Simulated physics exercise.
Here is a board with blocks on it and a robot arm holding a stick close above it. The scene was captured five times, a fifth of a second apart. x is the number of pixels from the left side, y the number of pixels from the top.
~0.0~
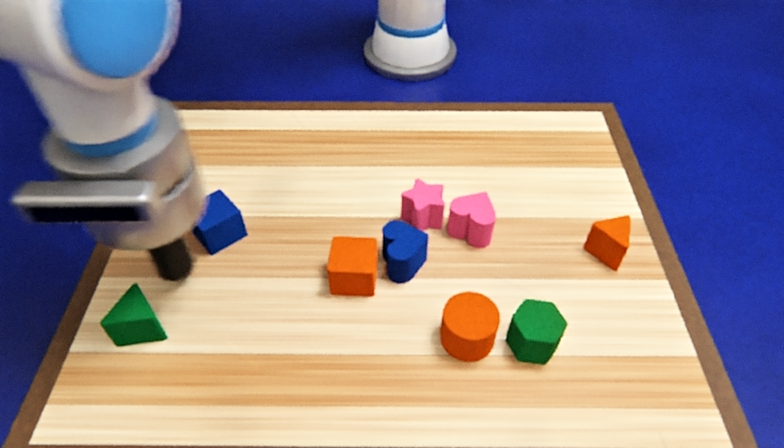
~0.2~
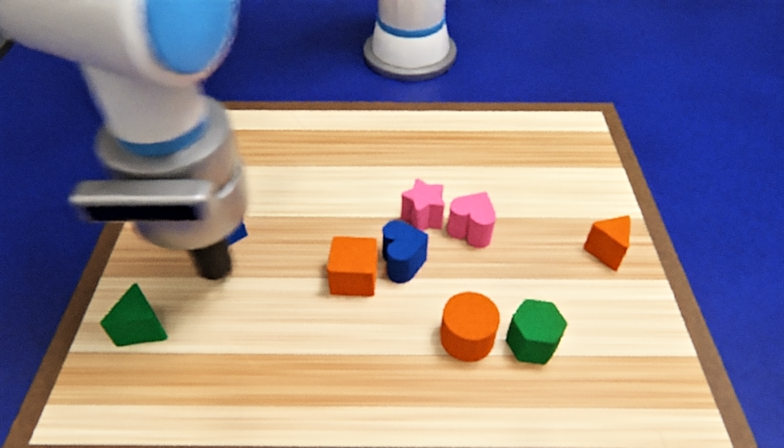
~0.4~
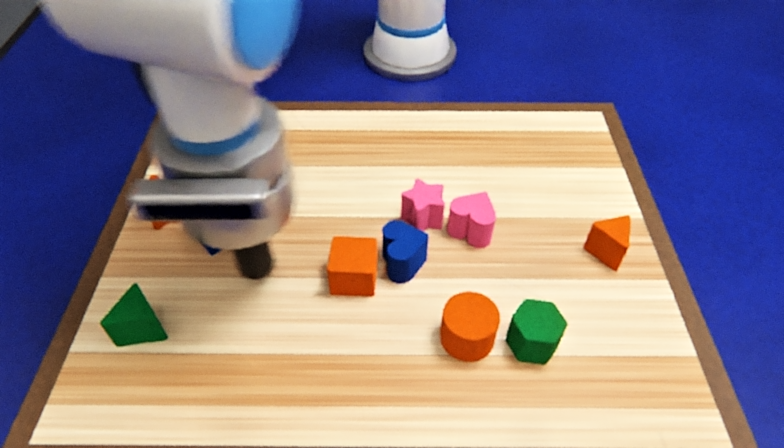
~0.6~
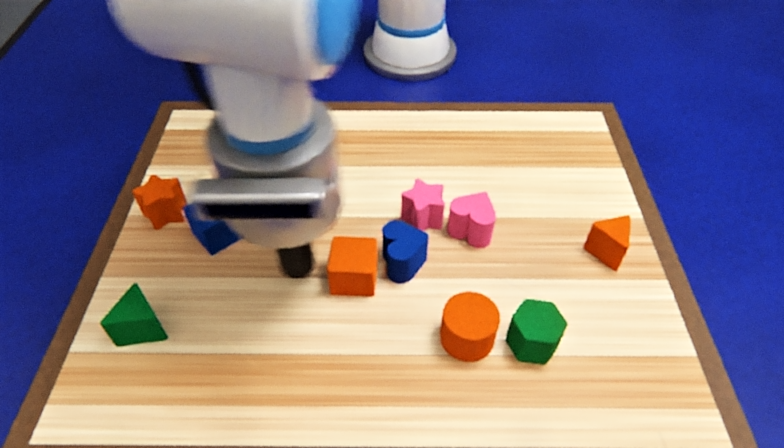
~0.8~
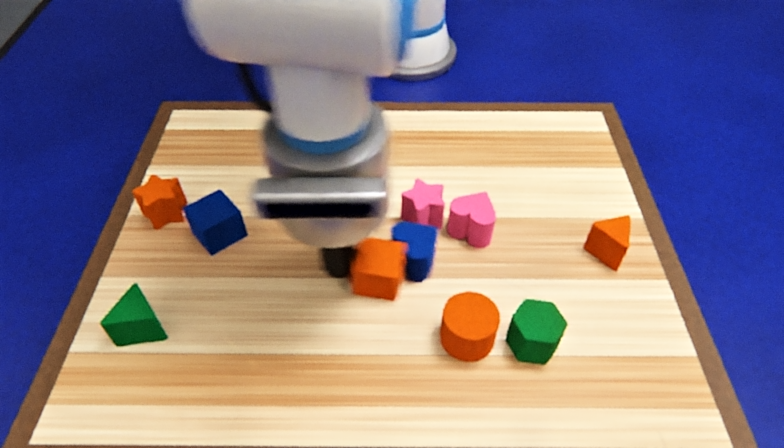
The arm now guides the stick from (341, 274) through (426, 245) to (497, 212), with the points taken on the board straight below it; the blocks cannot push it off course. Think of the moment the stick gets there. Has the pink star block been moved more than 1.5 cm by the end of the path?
No.
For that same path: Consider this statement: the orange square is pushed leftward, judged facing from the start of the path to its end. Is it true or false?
My answer: False.
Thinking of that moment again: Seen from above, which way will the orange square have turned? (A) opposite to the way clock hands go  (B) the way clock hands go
Correct choice: B.
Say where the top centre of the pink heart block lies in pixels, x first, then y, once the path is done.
That would be at about pixel (538, 195).
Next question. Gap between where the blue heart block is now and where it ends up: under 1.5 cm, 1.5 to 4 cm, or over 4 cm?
Final distance: More than 4 cm.
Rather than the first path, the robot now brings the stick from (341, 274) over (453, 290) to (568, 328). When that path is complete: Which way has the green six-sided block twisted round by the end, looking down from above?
It goes round the way clock hands do.
On the path given first. One third of the way, stick (400, 247); orange square (418, 262), turned 35° clockwise; blue heart block (445, 234), turned 20° anticlockwise.
Two thirds of the way, stick (452, 226); orange square (420, 262), turned 40° clockwise; blue heart block (481, 235), turned 55° clockwise; pink star block (427, 191), turned 15° anticlockwise; pink heart block (493, 201).
At the end, stick (499, 204); orange square (420, 262), turned 40° clockwise; blue heart block (483, 235), turned 60° clockwise; pink star block (427, 191), turned 20° anticlockwise; pink heart block (538, 195), turned 60° clockwise.
